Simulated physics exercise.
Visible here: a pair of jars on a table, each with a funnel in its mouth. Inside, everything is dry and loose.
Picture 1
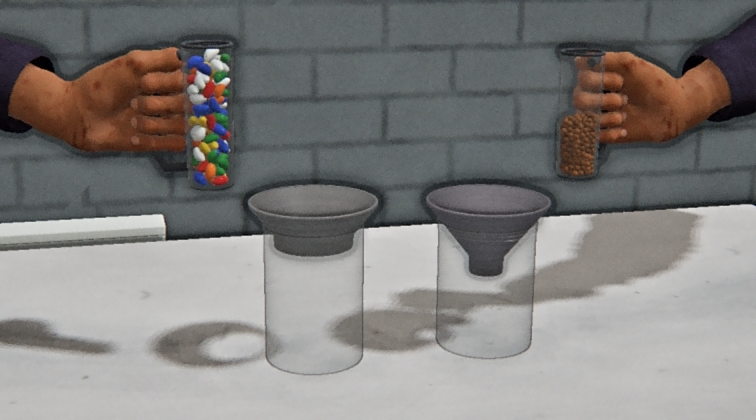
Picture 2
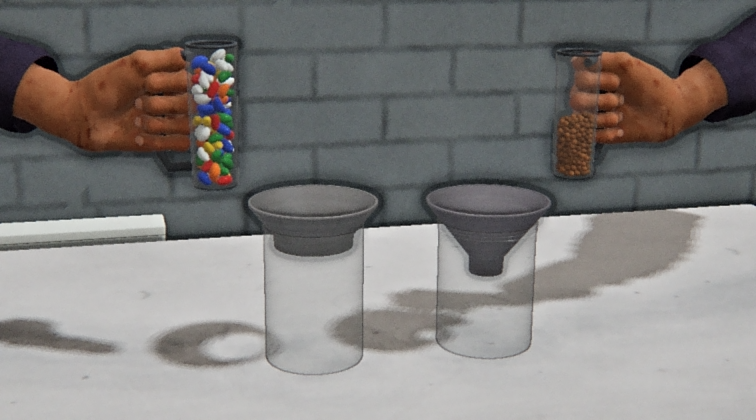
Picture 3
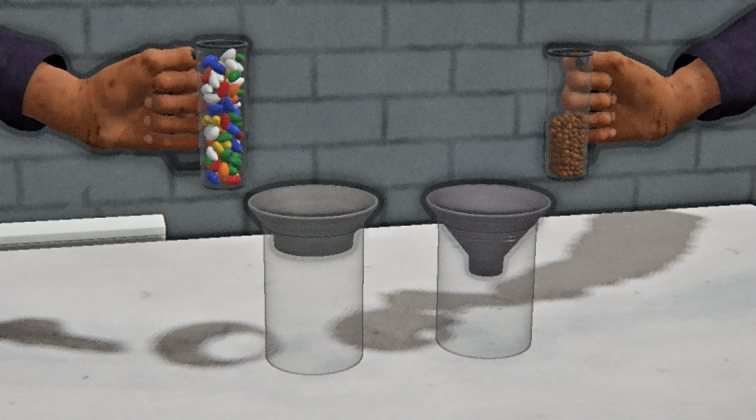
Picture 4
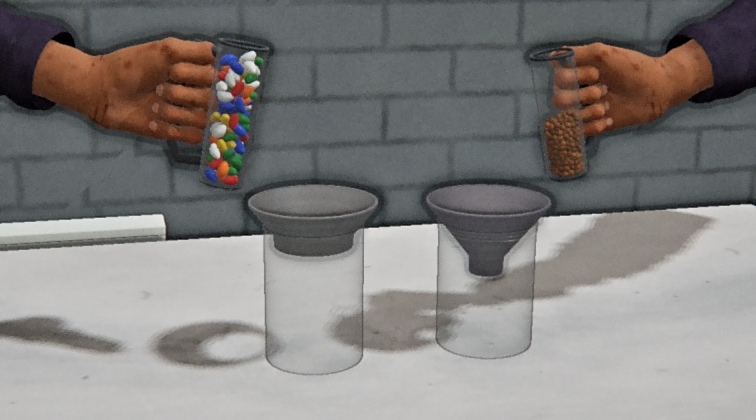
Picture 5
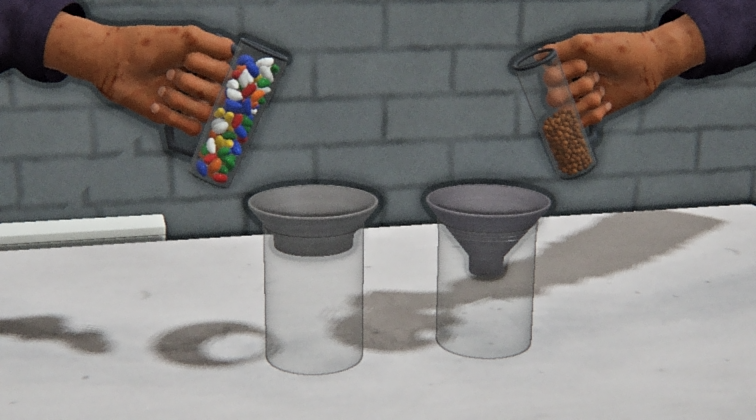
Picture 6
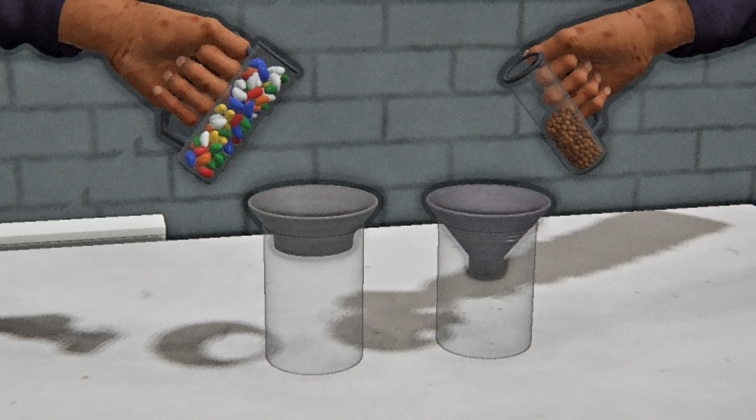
At the start, two hands hold upright clear cups, colourful jelly beans on the left and brown cereal balls on the right, above two jars fitted with dark funnels. The hands move the cups inward, then tilt them progressively toward each other, while the jars stay still and empty.
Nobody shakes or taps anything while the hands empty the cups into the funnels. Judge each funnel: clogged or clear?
Outcome: Left: Ends up empty, right: Ends up empty.
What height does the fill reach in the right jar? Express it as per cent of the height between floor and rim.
10 %, roughly.
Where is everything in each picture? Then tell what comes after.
In the first frame, left funnel near (313, 211), outlet at (314, 245), about 6 pieces wide; left cup near (209, 116), holding jelly beans; right funnel near (488, 210), outlet at (486, 272), about 5 pieces wide; right cup near (579, 114), holding cereal balls.
In the second frame, left cup near (214, 115), upright; right cup near (576, 114), upright.
In the third frame, left cup near (223, 115), upright; right cup near (568, 115), upright.
In the fourth frame, left cup near (232, 115), tipped 11°; right cup near (560, 115), tipped 11°.
In the fifth frame, left cup near (236, 115), tipped 24°; right cup near (556, 115), tipped 24°.
In the sixth frame, left funnel near (313, 211), outlet at (314, 245); left cup near (236, 115), tipped 38°; right funnel near (488, 210), outlet at (486, 272); right cup near (556, 115), tipped 38°.
Then, 0.36 s on from there, left, the whole lot still in the cup; right, the whole lot still in the cup.
Then, 0.75 s on from there, left, the whole lot still in the cup; right, the whole lot still in the cup.
Then, 1.21 s on from there, left, near two thirds still in the cup, a little in or over the funnel, near a quarter down in the jar; right, near half still in the cup, near half in or over the funnel, a little down in the jar.
In the end, left, the whole lot down in the jar; right, the whole lot down in the jar.
